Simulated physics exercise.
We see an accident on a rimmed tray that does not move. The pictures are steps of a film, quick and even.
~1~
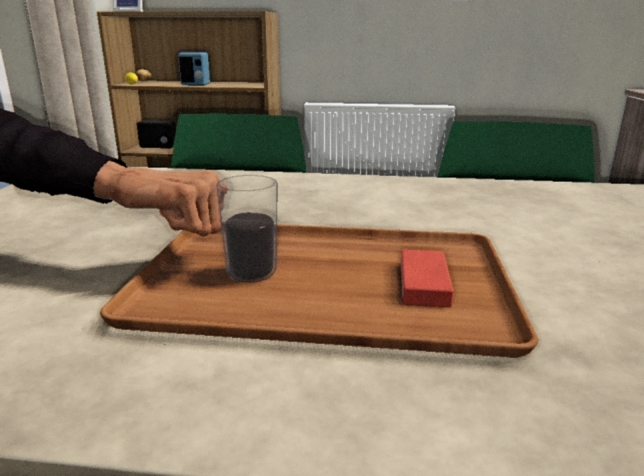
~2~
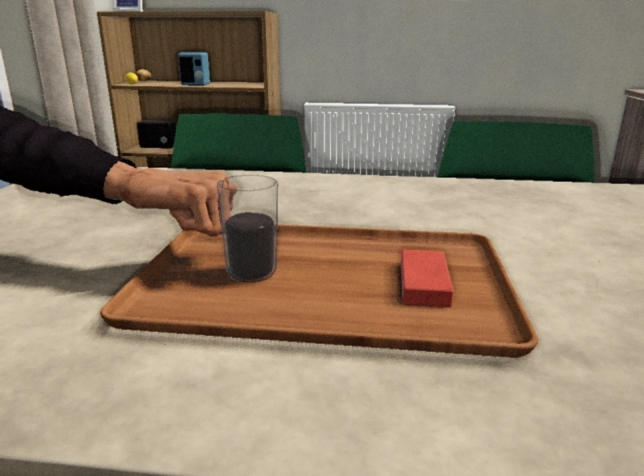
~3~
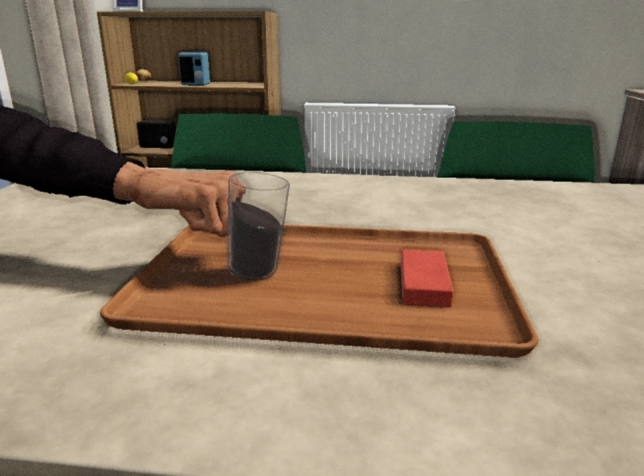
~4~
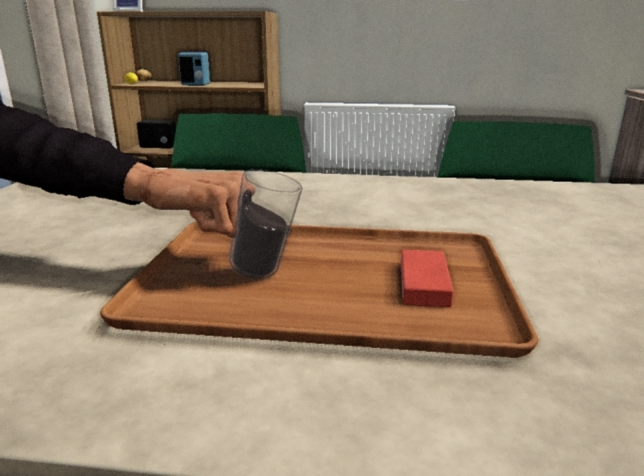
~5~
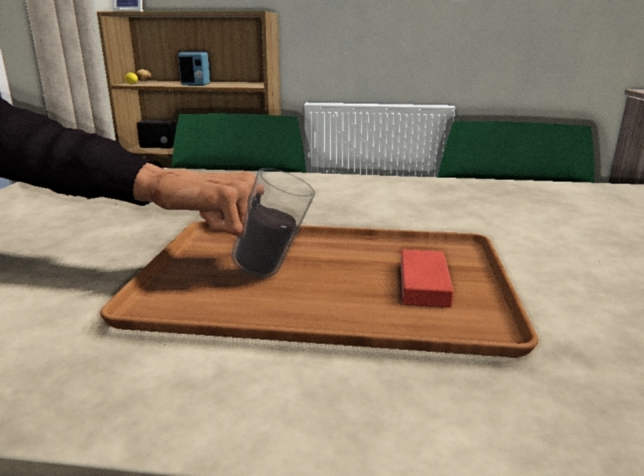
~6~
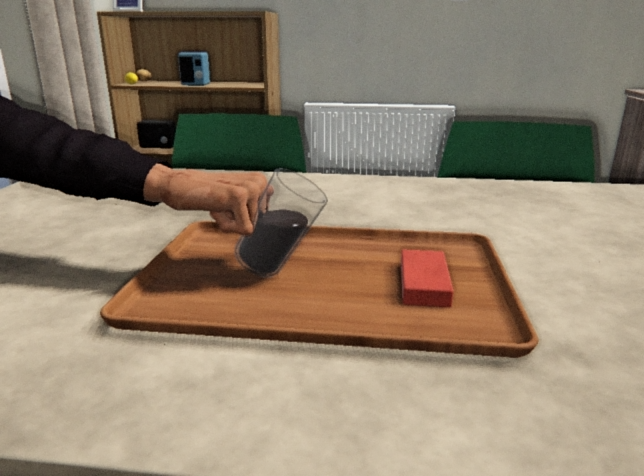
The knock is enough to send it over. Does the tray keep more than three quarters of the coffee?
Honestly, less than a quarter flows off the tray.
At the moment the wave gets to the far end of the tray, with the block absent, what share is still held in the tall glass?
You'd be looking at something near 55 in a hundred.
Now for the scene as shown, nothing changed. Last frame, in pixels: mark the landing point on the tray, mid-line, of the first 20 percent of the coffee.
Touchdown, mid-line: Approx. (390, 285).
A moment on, the tall glass lies on its side and 96 per cent is in the glass, 2 on the tray and 2 above or beyond its rim.
Next, the tall glass lies on its side and 56 per cent is in the glass, 26 on the tray and 19 above or beyond its rim.
Then the tall glass lies on its side and 34 per cent is in the glass, 47 on the tray and 19 above or beyond its rim.
Later the tall glass lies on its side and 18 per cent is in the glass, 67 on the tray and 15 above or beyond its rim.
In the end 86 per cent is held by tray and glass, 14 is off the tray.
